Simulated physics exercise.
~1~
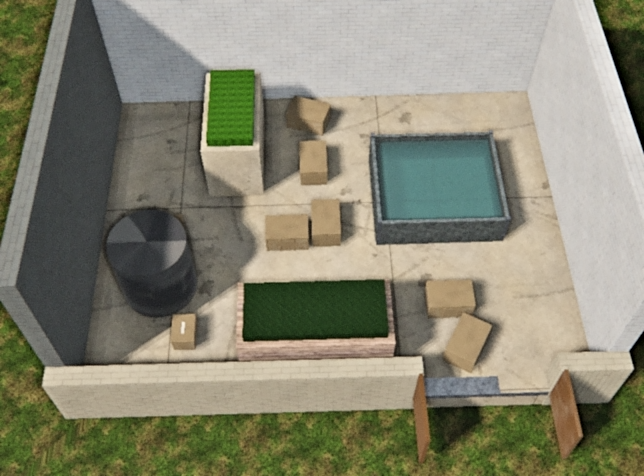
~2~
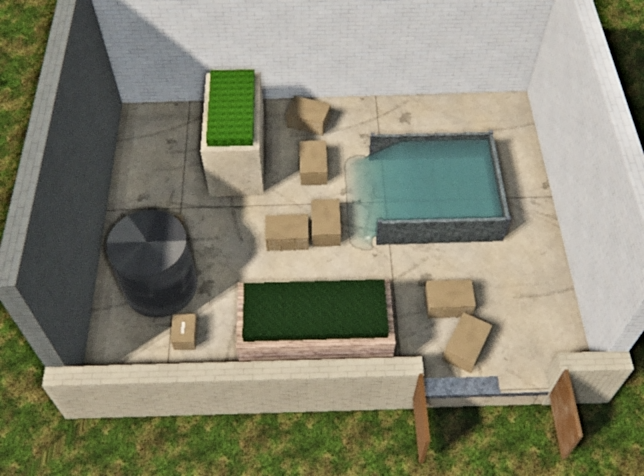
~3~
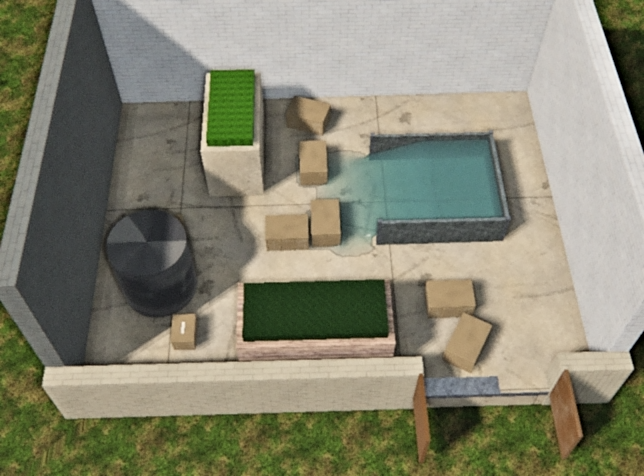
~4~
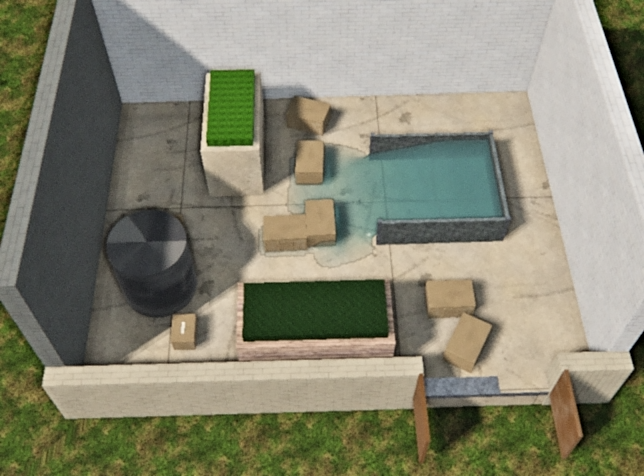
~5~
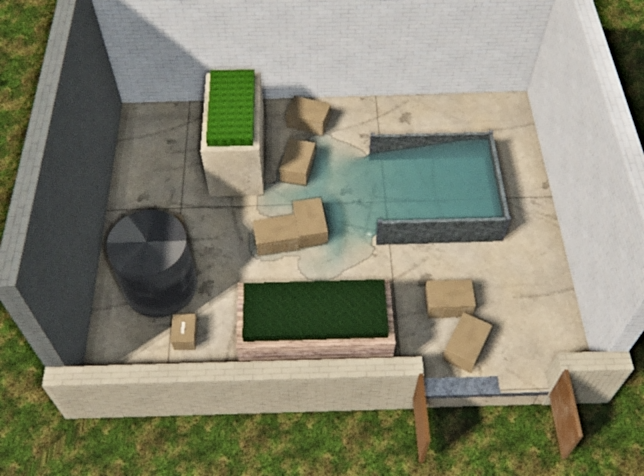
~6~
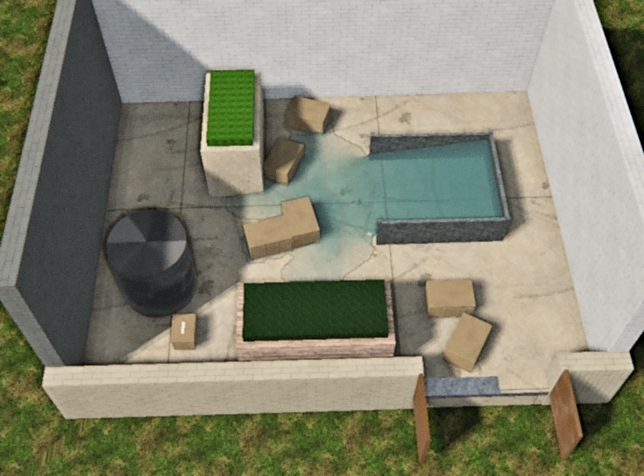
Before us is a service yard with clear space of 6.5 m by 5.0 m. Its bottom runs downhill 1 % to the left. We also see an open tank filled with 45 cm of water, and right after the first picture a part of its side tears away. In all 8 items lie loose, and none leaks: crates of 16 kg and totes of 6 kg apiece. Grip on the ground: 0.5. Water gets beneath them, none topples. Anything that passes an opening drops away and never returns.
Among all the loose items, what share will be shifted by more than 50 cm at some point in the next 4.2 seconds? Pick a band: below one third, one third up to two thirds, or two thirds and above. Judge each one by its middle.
The share is two thirds and above.
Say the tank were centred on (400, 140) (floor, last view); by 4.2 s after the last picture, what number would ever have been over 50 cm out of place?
Then the count would be 4.
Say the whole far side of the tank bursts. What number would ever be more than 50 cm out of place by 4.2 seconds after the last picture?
Count: 1.
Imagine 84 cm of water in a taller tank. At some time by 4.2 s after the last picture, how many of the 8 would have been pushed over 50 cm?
Then 6 of them.
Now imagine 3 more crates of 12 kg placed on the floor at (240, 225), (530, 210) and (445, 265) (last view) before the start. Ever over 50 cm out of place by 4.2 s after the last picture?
Answers in order are crosses the line, does not cross and does not cross.
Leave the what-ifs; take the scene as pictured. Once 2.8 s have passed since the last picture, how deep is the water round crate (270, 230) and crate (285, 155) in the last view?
Roughly 10 and 11 cm.
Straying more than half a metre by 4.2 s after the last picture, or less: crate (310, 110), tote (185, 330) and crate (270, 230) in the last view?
Beyond the mark, beyond the mark, beyond the mark.
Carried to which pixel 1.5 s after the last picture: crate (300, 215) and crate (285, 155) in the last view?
First near (207, 210), second near (285, 100).
Then, 0.4 s after the last picture 3 of 8 are over 50 cm from their spots; 0 afloat.
Then, 1.5 s after the last picture 4 of 8 are over 50 cm from their spots; 1 afloat.
Then, 2.8 s after the last picture 6 of 8 are over 50 cm from their spots; 4 afloat.
Then, 4.2 s after the last picture 6 of 8 are over 50 cm from their spots, and 6 have been at some point; 3 afloat.
